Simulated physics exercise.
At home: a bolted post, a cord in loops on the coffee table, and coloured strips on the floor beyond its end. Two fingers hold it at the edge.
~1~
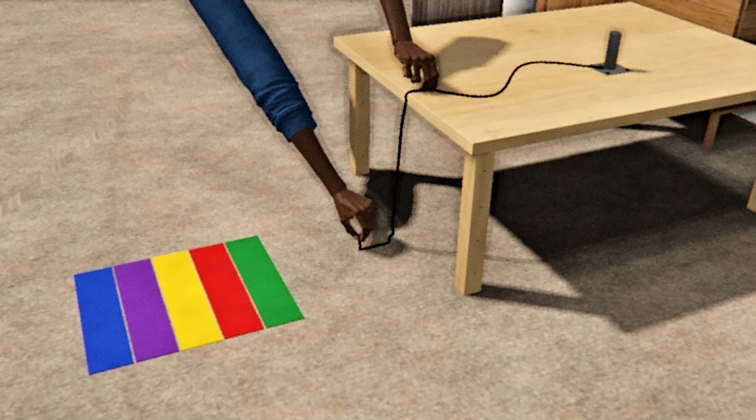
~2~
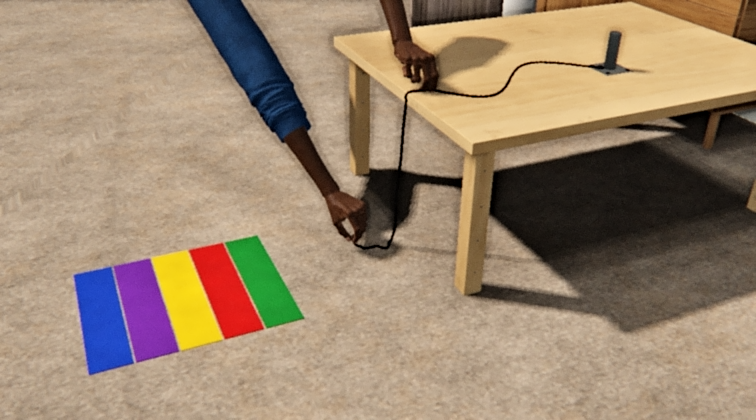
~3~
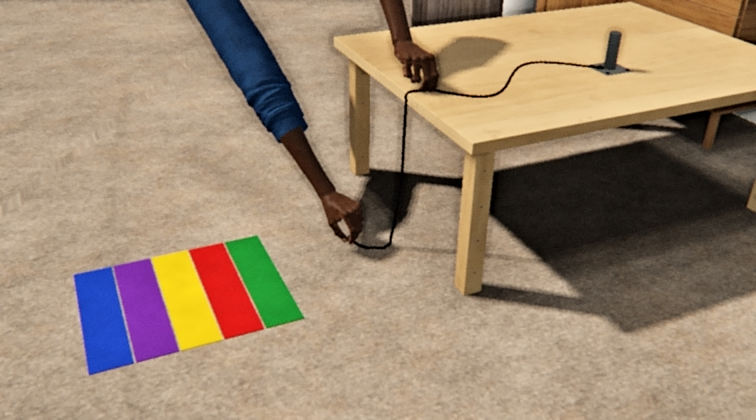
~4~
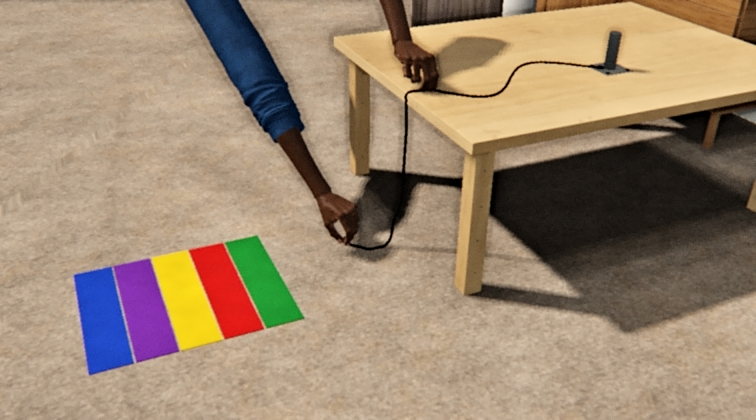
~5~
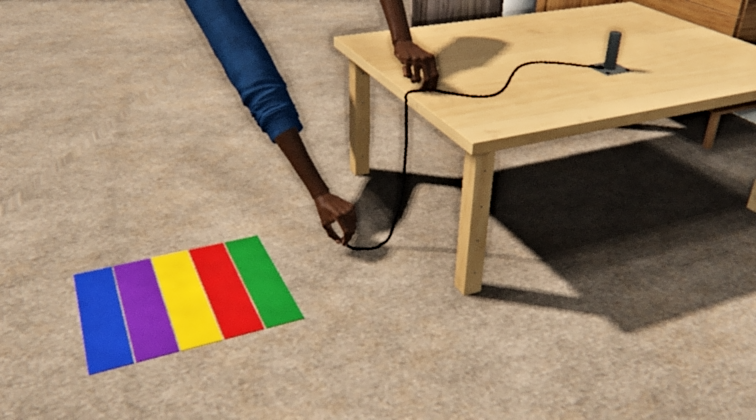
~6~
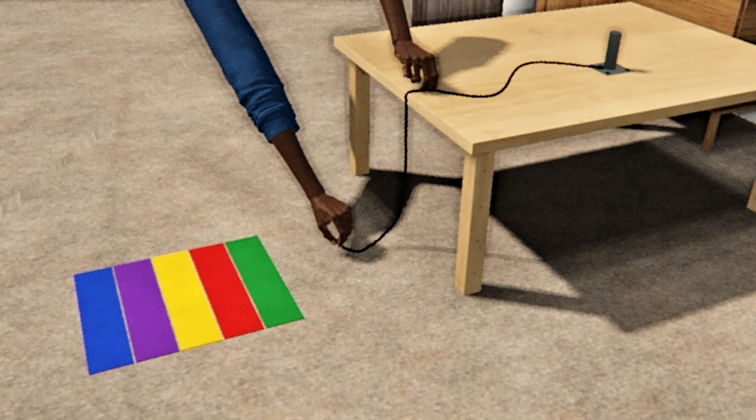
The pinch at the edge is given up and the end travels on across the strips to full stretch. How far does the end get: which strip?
The end stops over the yellow strip.
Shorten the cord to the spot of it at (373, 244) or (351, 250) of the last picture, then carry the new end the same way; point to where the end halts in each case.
In that order: (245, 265) and (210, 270).
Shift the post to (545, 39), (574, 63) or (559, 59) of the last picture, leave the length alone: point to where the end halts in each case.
About (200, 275), (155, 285) and (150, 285).
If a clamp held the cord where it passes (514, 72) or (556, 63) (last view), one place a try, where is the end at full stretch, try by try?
Near (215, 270) and (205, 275).
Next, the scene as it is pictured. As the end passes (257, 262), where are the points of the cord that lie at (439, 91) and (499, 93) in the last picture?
At (403, 118), then (450, 90).
Soon after, end near (256, 262); over green.
After that, end near (213, 271); over red.
At the stop, end near (186, 278); over yellow. It gets as far as the yellow strip.
